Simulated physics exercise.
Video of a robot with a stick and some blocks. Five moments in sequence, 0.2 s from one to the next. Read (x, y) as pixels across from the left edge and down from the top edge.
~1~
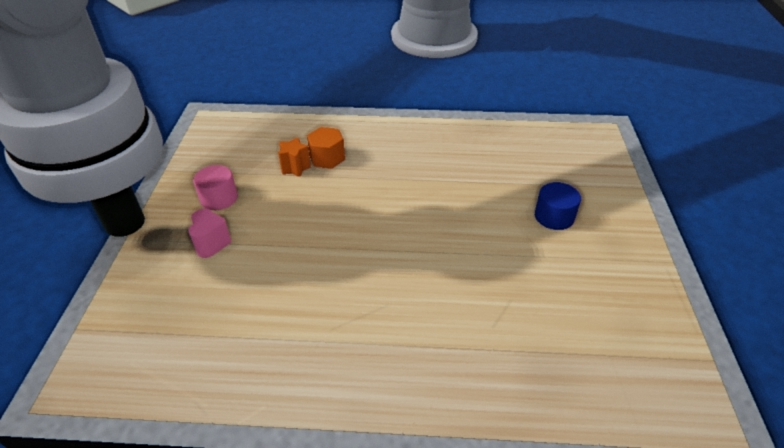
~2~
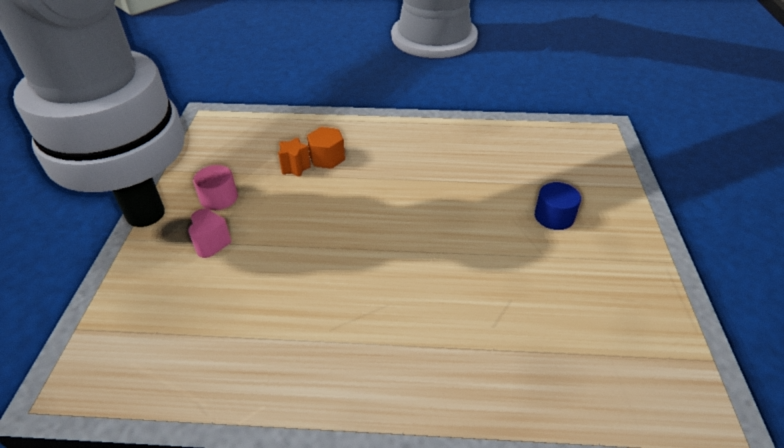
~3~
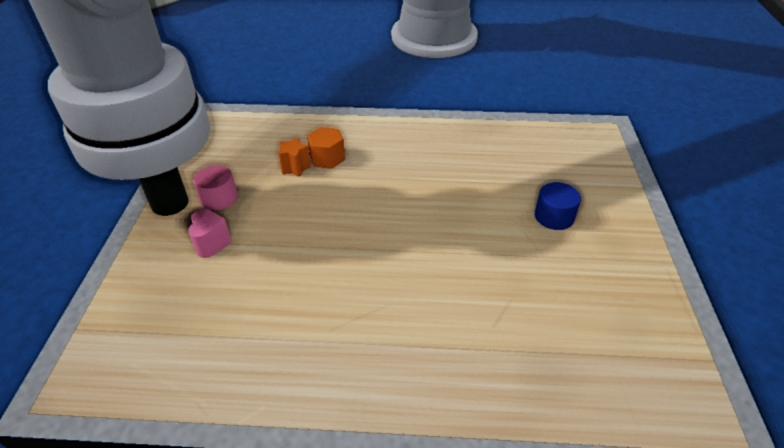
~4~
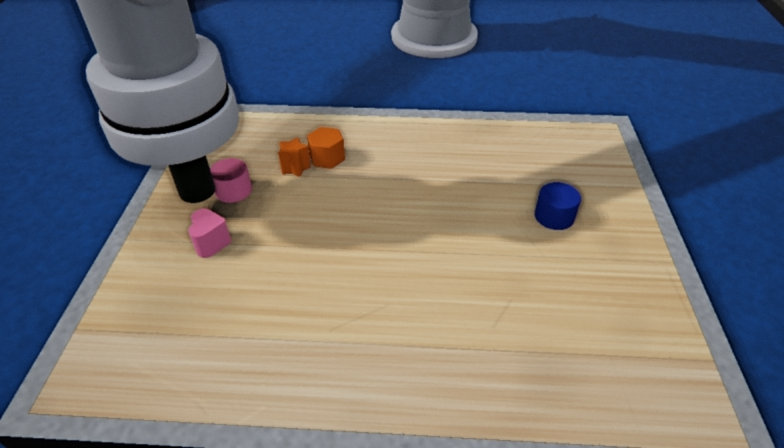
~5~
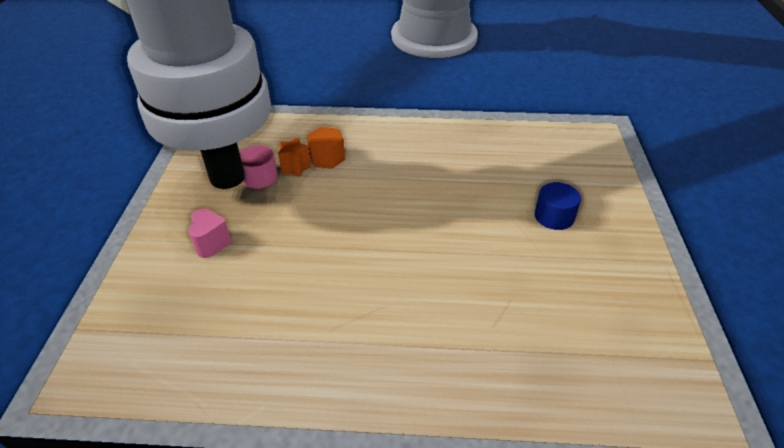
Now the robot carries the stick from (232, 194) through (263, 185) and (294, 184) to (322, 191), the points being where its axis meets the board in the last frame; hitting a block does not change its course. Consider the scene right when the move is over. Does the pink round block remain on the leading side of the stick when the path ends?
That would be a no.
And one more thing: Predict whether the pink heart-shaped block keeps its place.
It gets no push and keeps its place.
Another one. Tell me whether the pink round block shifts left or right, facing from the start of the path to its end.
Well, taking the path from its start to its end as straight ahead, the pink round block moves to the left.
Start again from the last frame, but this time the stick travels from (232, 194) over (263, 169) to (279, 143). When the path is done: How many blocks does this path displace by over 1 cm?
The number of blocks that move over 1 cm is three or more.
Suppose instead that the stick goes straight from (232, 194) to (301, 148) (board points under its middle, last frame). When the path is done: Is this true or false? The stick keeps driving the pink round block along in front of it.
The statement is correct.
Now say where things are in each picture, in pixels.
Stick tip (126, 224); block tops, pink heart-shaped block (204, 222); pink round block (213, 176); orange star-shaped block (292, 146); orange hexagonal block (325, 136), in the first picture.
Stick (146, 215); blocks unchanged, in the second picture.
Stick (170, 204); blocks unchanged, in the third picture.
Stick (198, 192); pink round block (228, 169), in the fourth picture.
Stick (228, 178); pink heart-shaped block (204, 222); pink round block (255, 155); orange star-shaped block (292, 146); orange hexagonal block (325, 136), in the fifth picture.
What follows on the original path. One third of the way, stick (260, 169); pink round block (280, 144); orange star-shaped block (313, 138), turned 15° clockwise; orange hexagonal block (342, 132).
Two thirds of the way, stick (292, 169); pink round block (292, 141); orange star-shaped block (320, 131), turned 35° clockwise; orange hexagonal block (350, 129).
At the end, stick (320, 176); pink heart-shaped block in place; pink round block (292, 141); orange star-shaped block (320, 131), turned 35° clockwise; orange hexagonal block (350, 129).
